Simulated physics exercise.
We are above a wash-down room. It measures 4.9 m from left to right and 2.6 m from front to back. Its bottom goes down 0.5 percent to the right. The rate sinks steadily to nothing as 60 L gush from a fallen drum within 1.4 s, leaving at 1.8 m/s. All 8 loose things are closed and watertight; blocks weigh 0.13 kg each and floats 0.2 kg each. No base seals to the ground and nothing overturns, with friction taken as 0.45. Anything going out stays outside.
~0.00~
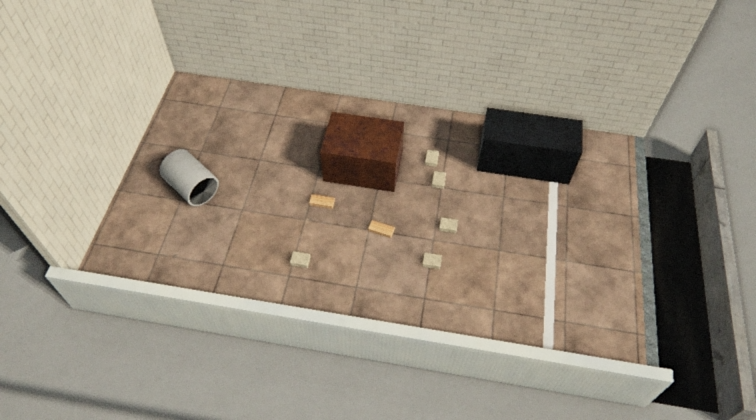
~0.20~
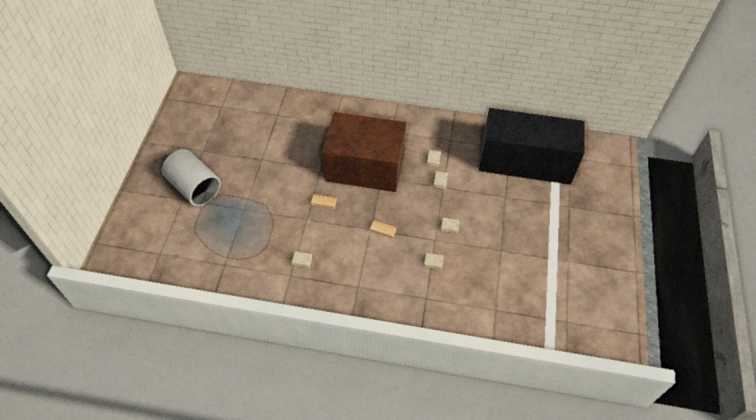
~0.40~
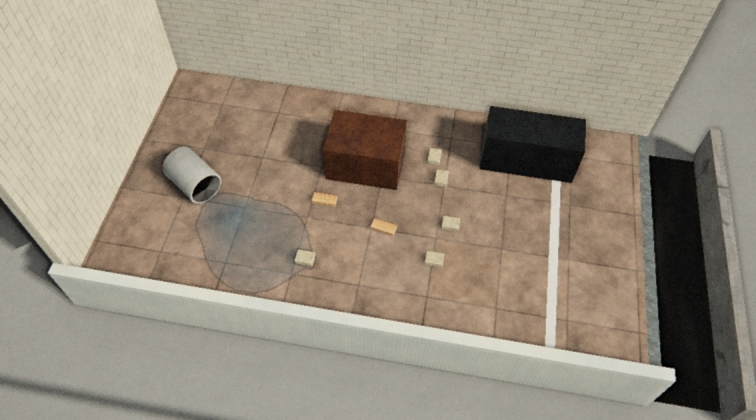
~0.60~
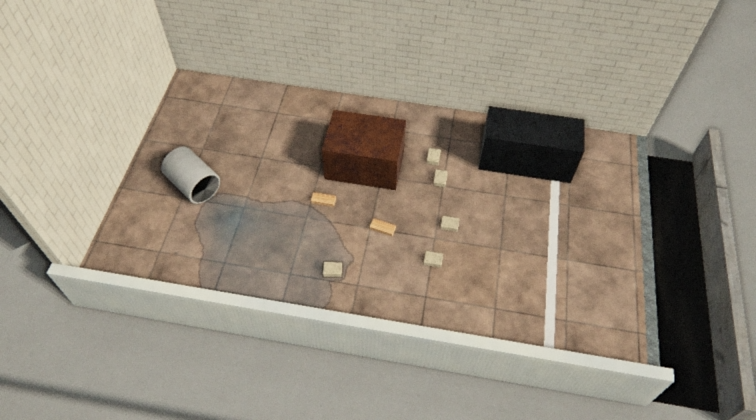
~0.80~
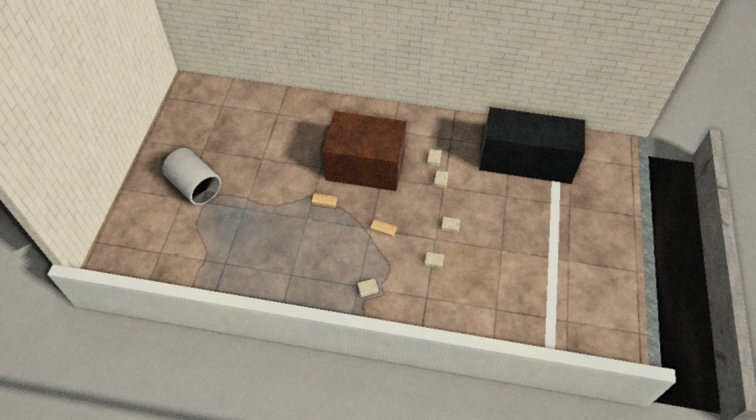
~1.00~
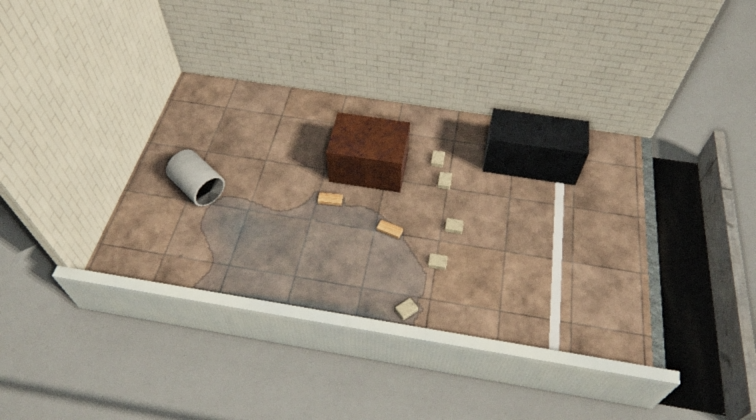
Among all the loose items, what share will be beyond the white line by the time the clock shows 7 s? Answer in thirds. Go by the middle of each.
The share is less than one third.
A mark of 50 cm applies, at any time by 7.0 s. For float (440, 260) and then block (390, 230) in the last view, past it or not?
Exceeds it; exceeds it.
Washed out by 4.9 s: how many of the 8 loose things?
2 in total.
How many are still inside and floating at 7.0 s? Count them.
That would be 0 of them.
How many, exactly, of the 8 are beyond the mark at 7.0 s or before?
Adding them up, I get 2.
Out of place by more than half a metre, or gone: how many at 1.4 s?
Tally at that time: 1.
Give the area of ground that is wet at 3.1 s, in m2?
The covered patch comes to about 4.0 m2.
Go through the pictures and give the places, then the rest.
A float at (300, 258), on the bottom; a block at (322, 200), on the bottom; water covers 0.0 m2; 0 of 8 have shifted, in the first frame.
A float at (302, 258) rests on the ground; a block at (324, 200) rests on the ground; water covers 0.4 m2; 0 of 8 have shifted, in the second frame.
A float at (305, 256), on the bottom; a block at (324, 198) rests on the ground; 0.7 m2 under water; 0 of 8 have shifted, in the third frame.
A float at (332, 268), on the bottom, 30 cm from its start; a block at (323, 198) rests on the ground; 1.3 m2 under water; 1 of 8 have shifted, in the fourth frame.
A float at (368, 286), on the bottom, 65 cm from its start; a block at (324, 199), on the bottom; water covers 1.7 m2; 1 of 8 have shifted, in the fifth frame.
A float at (407, 308) rests on the ground, 100 cm from its start; a block at (330, 198) rests on the ground, 4 cm from its start; 2.0 m2 under water; 1 of 8 have shifted, in the sixth frame.
After 1.4 s 0 of 8 are over the mark; 0 afloat.
After 3.1 s 2 of 8 are over the mark; 1 afloat.
After 4.9 s 2 of 8 are over the mark; 0 afloat.
After 7.0 s 2 of 8 are over the mark; 0 afloat.
